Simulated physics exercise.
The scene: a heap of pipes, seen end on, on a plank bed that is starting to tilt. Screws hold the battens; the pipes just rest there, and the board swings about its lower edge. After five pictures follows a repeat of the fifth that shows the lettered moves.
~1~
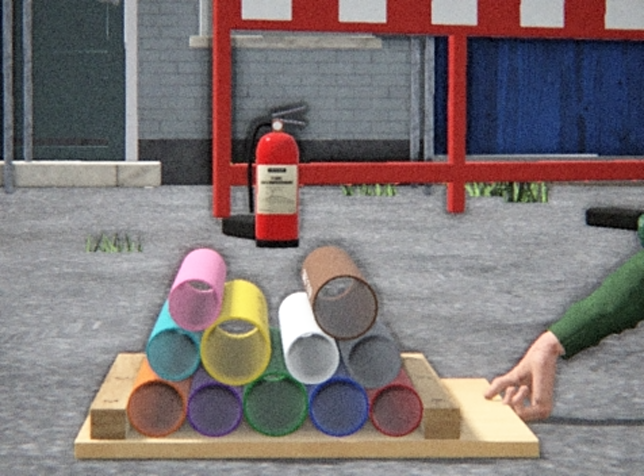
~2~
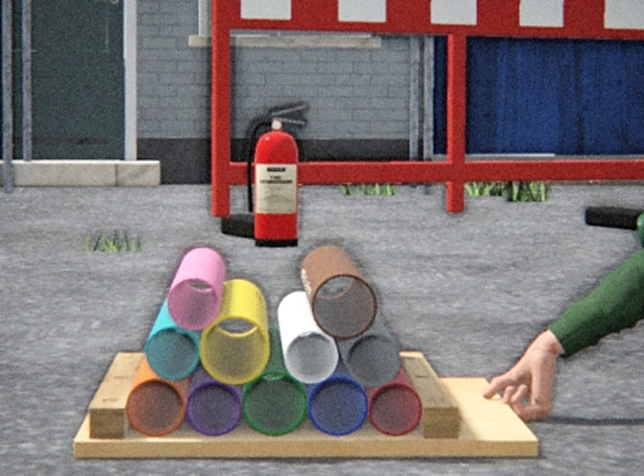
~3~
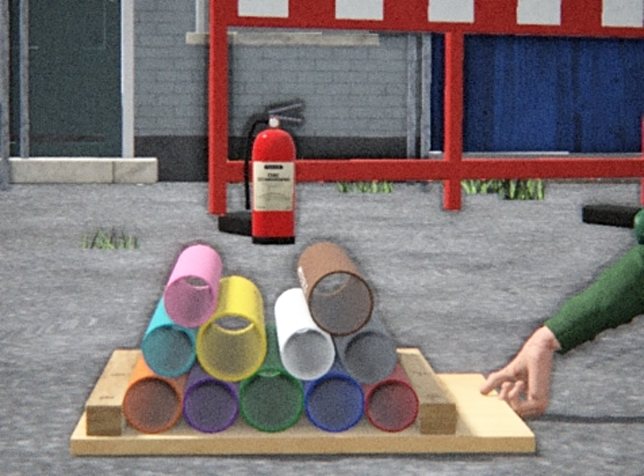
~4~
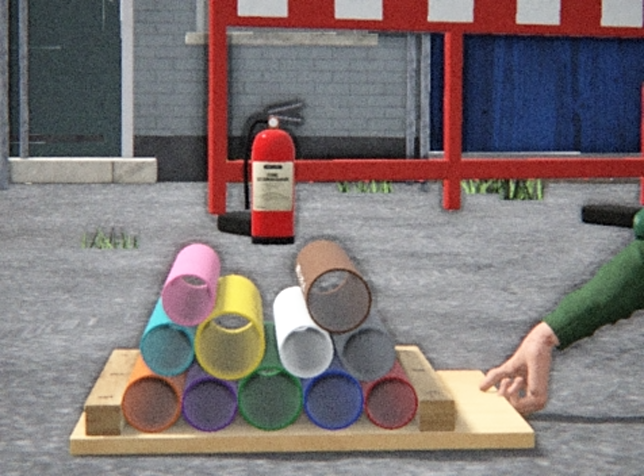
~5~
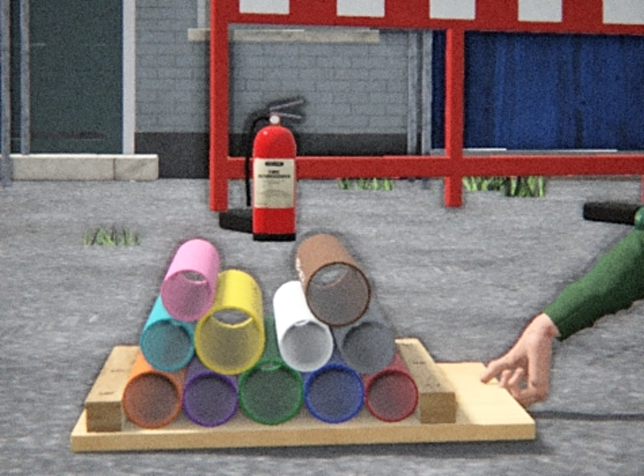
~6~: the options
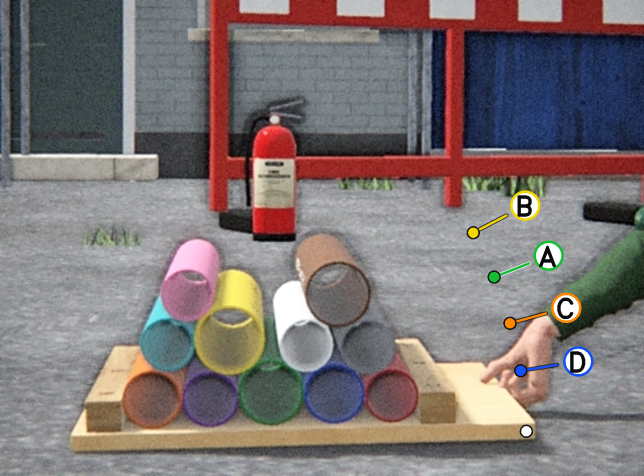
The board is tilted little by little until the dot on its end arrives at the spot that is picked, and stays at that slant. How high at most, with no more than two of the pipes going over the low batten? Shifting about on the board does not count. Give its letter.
Lift it to C and no more.
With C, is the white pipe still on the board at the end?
Yes, with C.
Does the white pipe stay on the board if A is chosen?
The white pipe: Yes.
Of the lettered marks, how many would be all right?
The number is two.
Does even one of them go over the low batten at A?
At A: Yes.
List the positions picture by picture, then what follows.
The first frame shows grey pipe (374, 361); yellow pipe (236, 350); white pipe (312, 357).
The second frame shows white pipe (311, 356); turquoise pipe (172, 353).
The third frame shows board (298, 396); pink pipe (190, 301).
The fourth frame shows board (297, 394); orange pipe (151, 403); purple pipe (209, 404).
The fifth frame shows board (298, 389); orange pipe (152, 399); purple pipe (210, 399).
On the copy, A at (494, 277); B at (473, 233); C at (510, 323); D at (521, 371); the white dot at (526, 431).
On C. First, board at 13°.
Then, board at 16°.
Finally, board at 16°, two over the low batten (turquoise, pink).
By contrast, A three over the low batten (yellow, turquoise, pink); B three over the low batten (yellow, turquoise, pink); D none over the low batten.
